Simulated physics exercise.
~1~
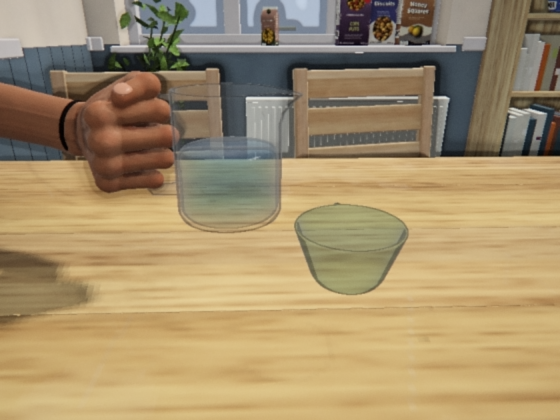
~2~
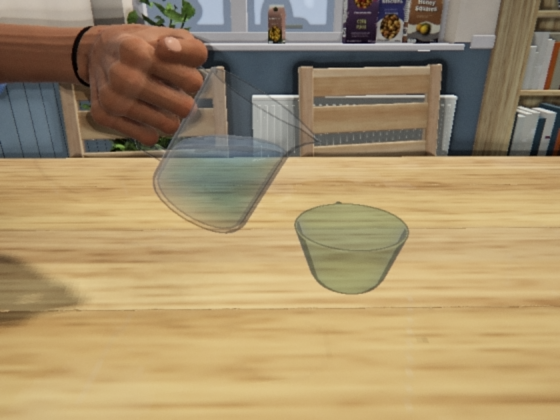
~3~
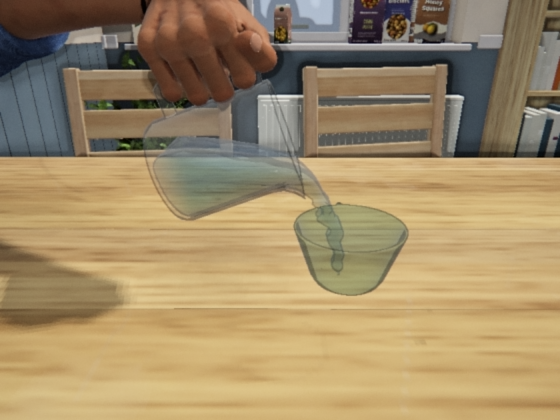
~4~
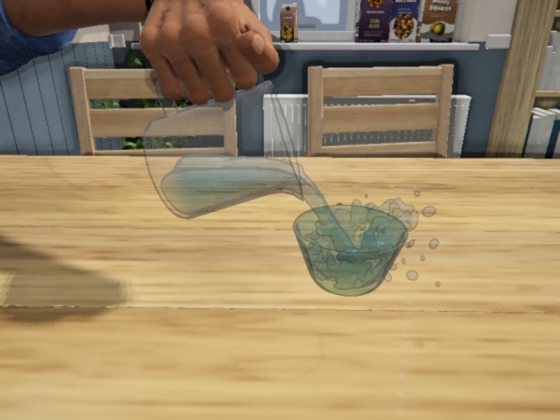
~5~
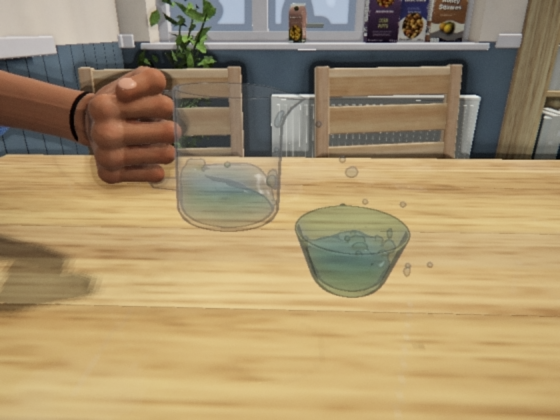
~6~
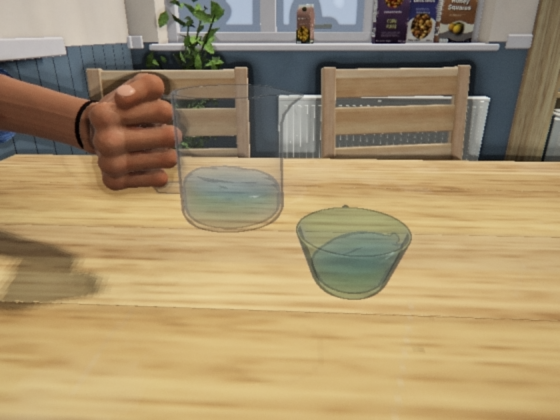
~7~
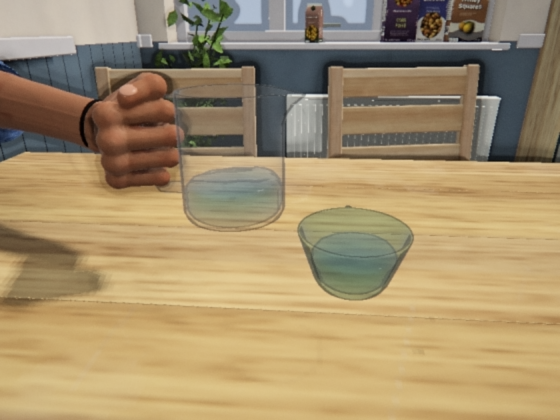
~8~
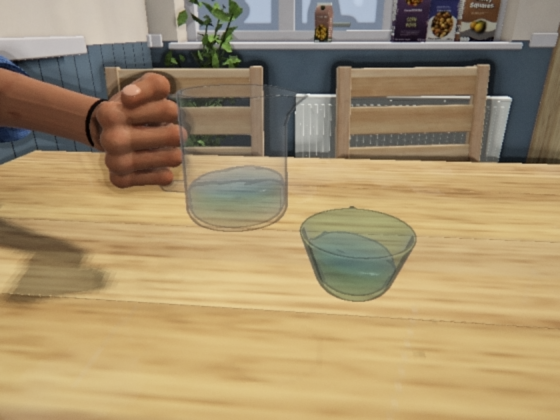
The clip shows a hand tipping a clear pitcher of bluish water over an empty, wide greenish cup on a wooden table, pouring a stream that splashes droplets to the right. The hand then rights the pitcher, leaving both vessels partly filled as the water settles.
